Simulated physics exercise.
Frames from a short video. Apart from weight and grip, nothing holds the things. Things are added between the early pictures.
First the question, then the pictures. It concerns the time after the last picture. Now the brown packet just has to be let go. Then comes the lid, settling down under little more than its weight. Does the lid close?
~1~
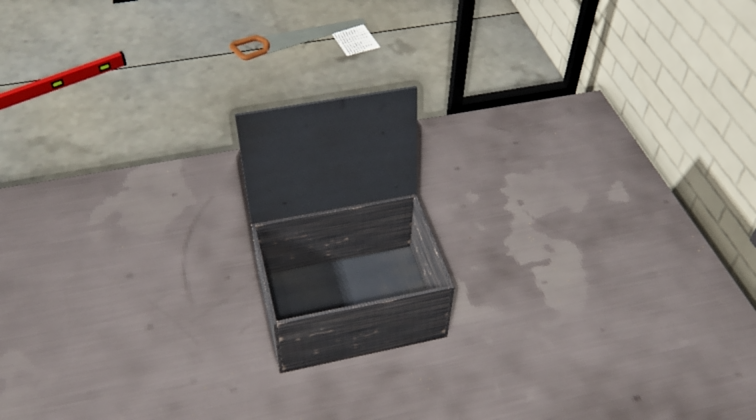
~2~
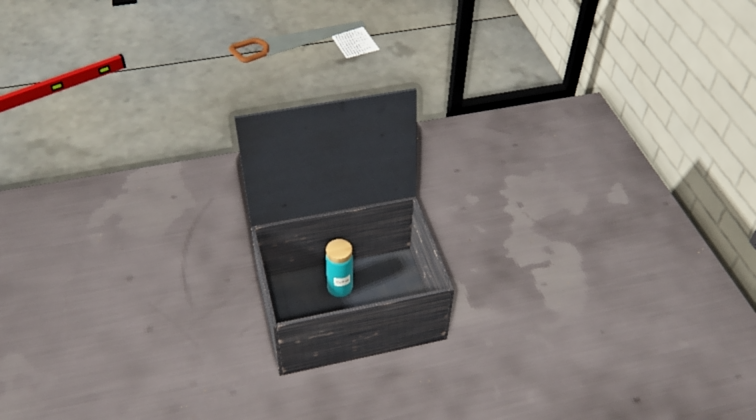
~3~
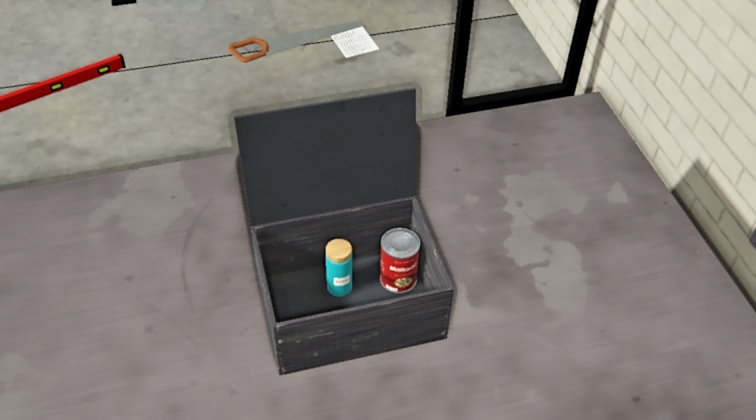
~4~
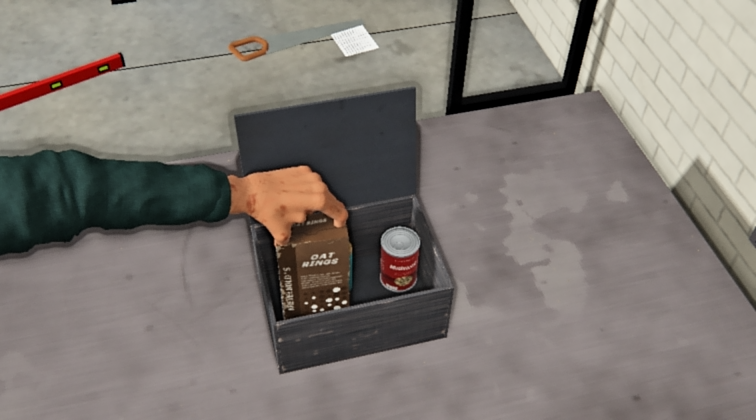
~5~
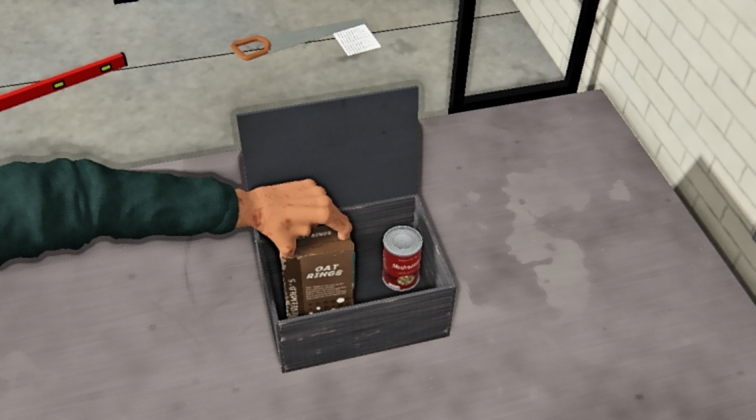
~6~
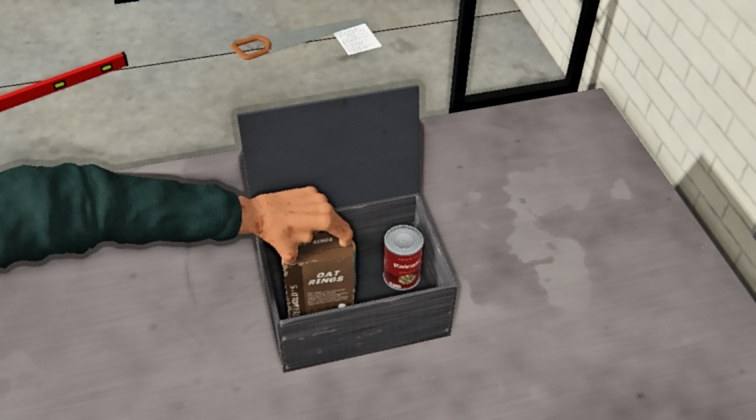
No.
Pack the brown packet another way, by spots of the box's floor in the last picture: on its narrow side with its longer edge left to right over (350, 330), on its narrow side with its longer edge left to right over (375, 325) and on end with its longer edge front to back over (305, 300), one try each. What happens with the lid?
So, one: It drops fully; two: It drops fully; three: It remains raised.
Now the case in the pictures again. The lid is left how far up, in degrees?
Close to 30 degrees.
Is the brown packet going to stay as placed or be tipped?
In the end, it winds up askew.
Then, 1.20 s later than the last frame, lid starting down.
Then, 1.60 s later than the last frame, lid 57° above the rim.
Then, 1.80 s later than the last frame, lid 37° above the rim.
Then, 3.30 s later than the last frame, lid 28° above the rim; brown packet tilted by 17° near (322, 300).
When it is over, lid 28° above the rim; left askew, brown packet; the other 2 as before. End places, in pixels of the last picture, brown packet near (322, 300).
